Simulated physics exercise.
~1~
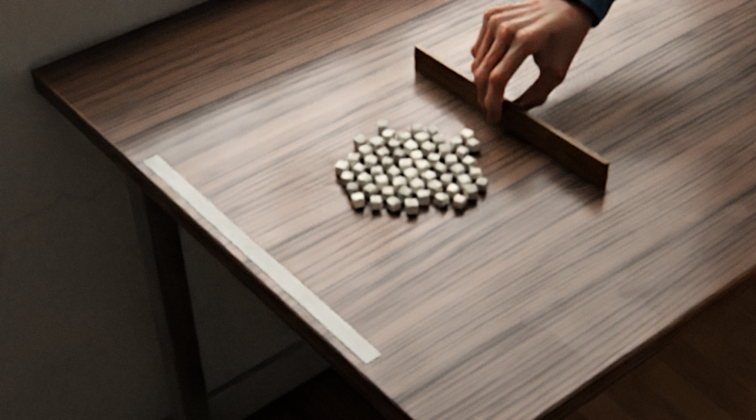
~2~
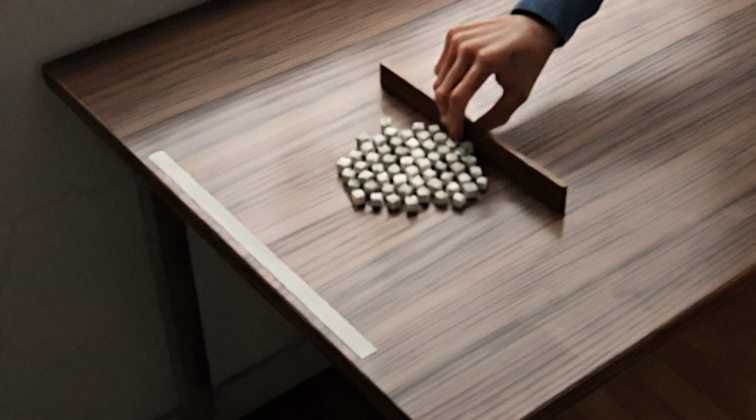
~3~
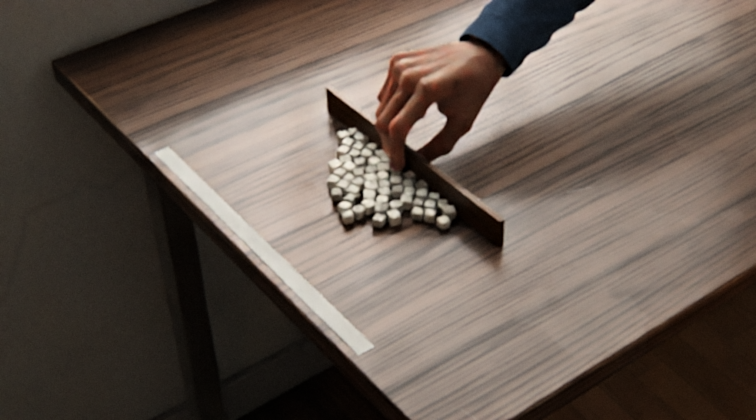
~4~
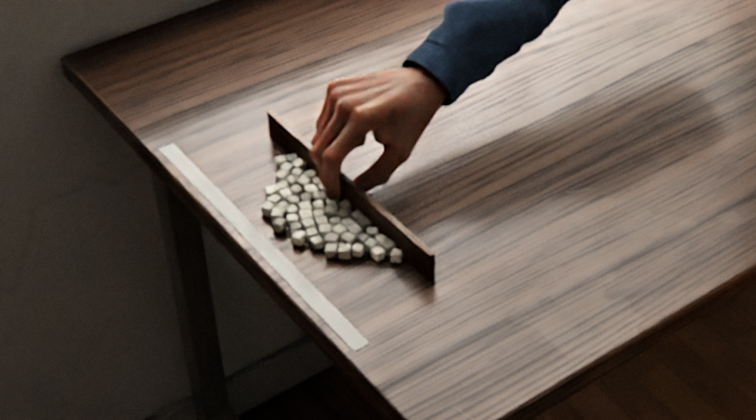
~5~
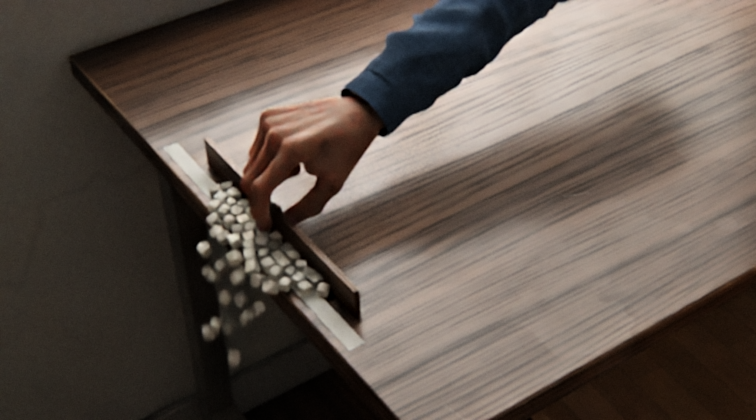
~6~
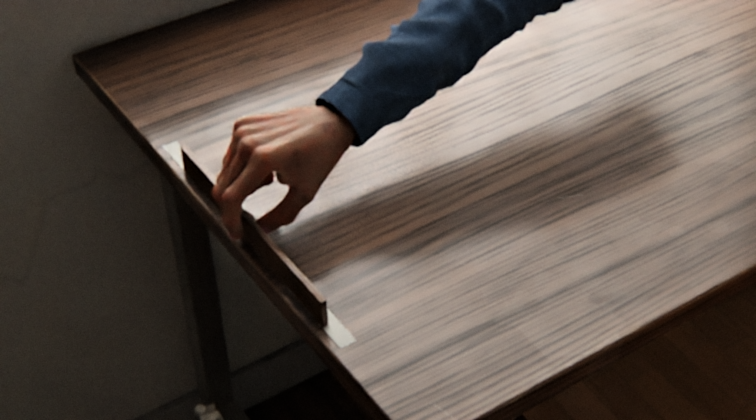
Hand pushing an upright wooden strip leftward across a table, sweeping small pale cubes over the edge and stopping at white tape.
